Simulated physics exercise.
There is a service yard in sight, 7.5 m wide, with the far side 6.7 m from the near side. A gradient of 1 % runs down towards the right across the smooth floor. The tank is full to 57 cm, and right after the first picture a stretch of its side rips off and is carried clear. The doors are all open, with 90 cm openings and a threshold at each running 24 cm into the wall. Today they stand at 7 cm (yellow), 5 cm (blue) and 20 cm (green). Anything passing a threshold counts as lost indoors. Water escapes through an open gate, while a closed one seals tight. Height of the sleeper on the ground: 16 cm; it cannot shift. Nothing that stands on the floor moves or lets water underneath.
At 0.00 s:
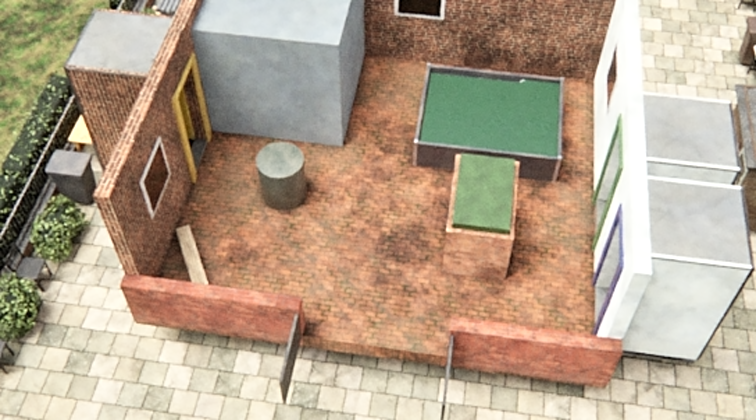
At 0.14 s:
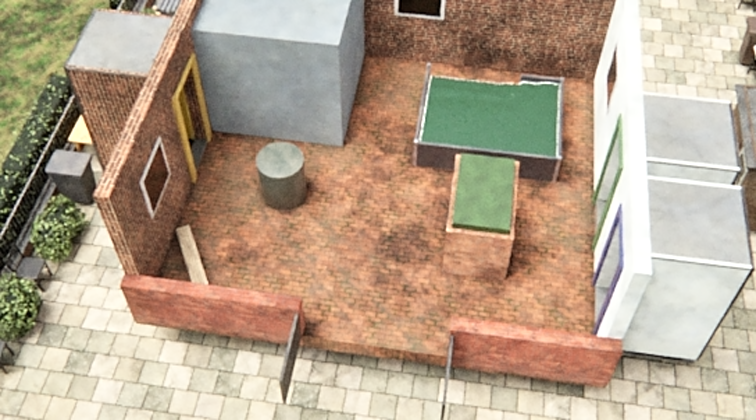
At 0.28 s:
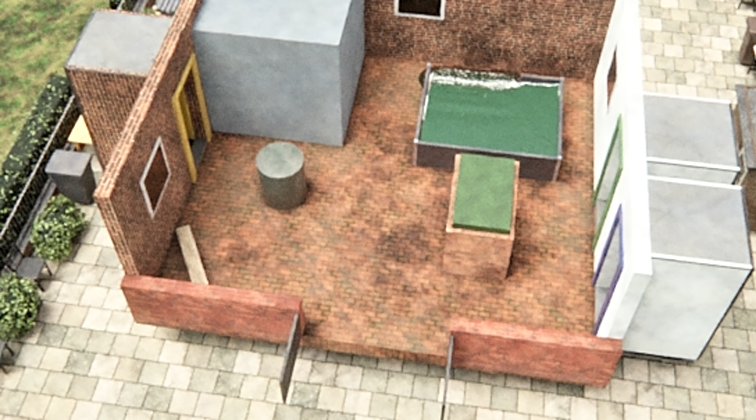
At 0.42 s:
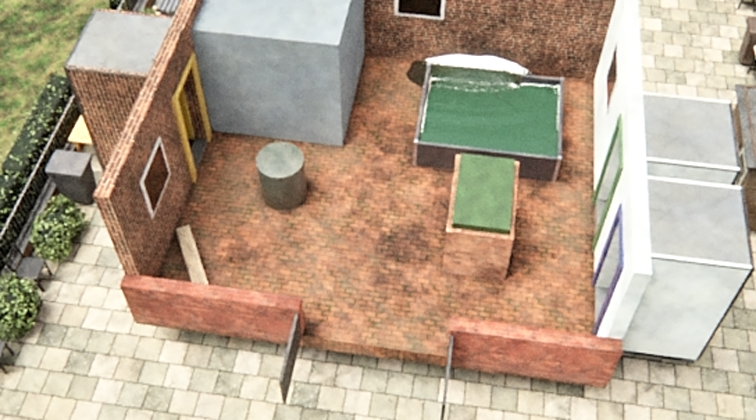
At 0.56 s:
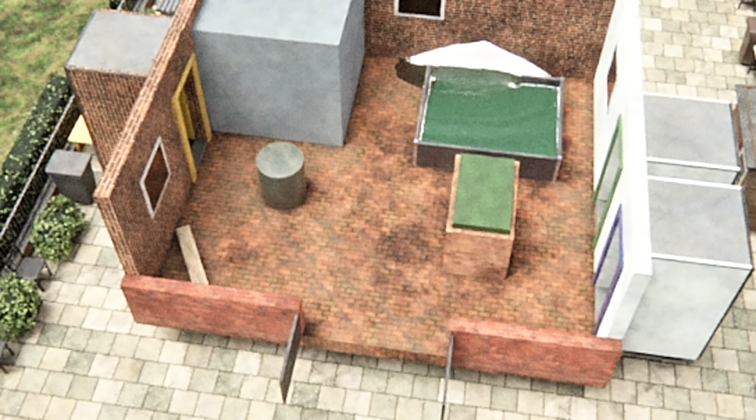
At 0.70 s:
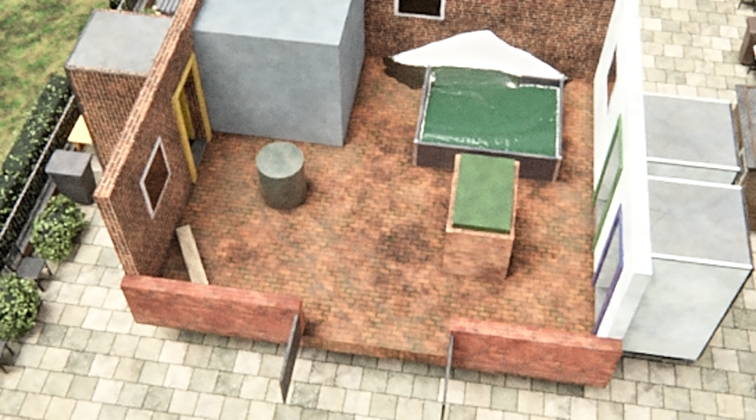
In a brick-walled yard, a tank of green water sat still near the back until its far side gave way, and water sloshed inside it while a pale sheet spread out across the floor behind.
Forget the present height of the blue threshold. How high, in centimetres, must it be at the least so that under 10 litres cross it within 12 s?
At least about 11 cm.
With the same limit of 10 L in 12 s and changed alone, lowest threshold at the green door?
The green one would have to be about 7.5 cm high.
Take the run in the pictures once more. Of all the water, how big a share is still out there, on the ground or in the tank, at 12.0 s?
Water still present: Approx. 76 %.
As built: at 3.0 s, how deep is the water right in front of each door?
In cm: Yellow 0, blue 0, green 4.
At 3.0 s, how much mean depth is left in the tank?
On average, around 27 cm.
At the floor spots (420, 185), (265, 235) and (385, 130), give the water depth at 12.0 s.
Going through the spots in order gives 3, 3 and 4 centimetres.
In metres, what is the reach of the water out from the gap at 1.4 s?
Reach: Approx. 2.6 m.
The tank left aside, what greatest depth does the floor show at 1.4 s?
Around 48 centimetres.
After 1.4 s water covers 15 % of the floor, deepest (48 cm) near (477, 74); it has not reached the blue door.
After 3.0 s water covers 40 % of the floor, deepest (35 cm) near (589, 81); it has not reached the blue door.
After 12.0 s water covers 90 % of the floor, deepest (12 cm) near (577, 361); 11 cm at the blue door, 94 litres in over its 5 cm threshold.
At the blue door as built, the water arrived by 3.5 s and peaked near 12 cm at 9.4 s.
With a threshold of 9 cm, 30 litres would have come in within the 12 s; with 12 cm, 5 litres. So under 10 litres takes about 11 cm.
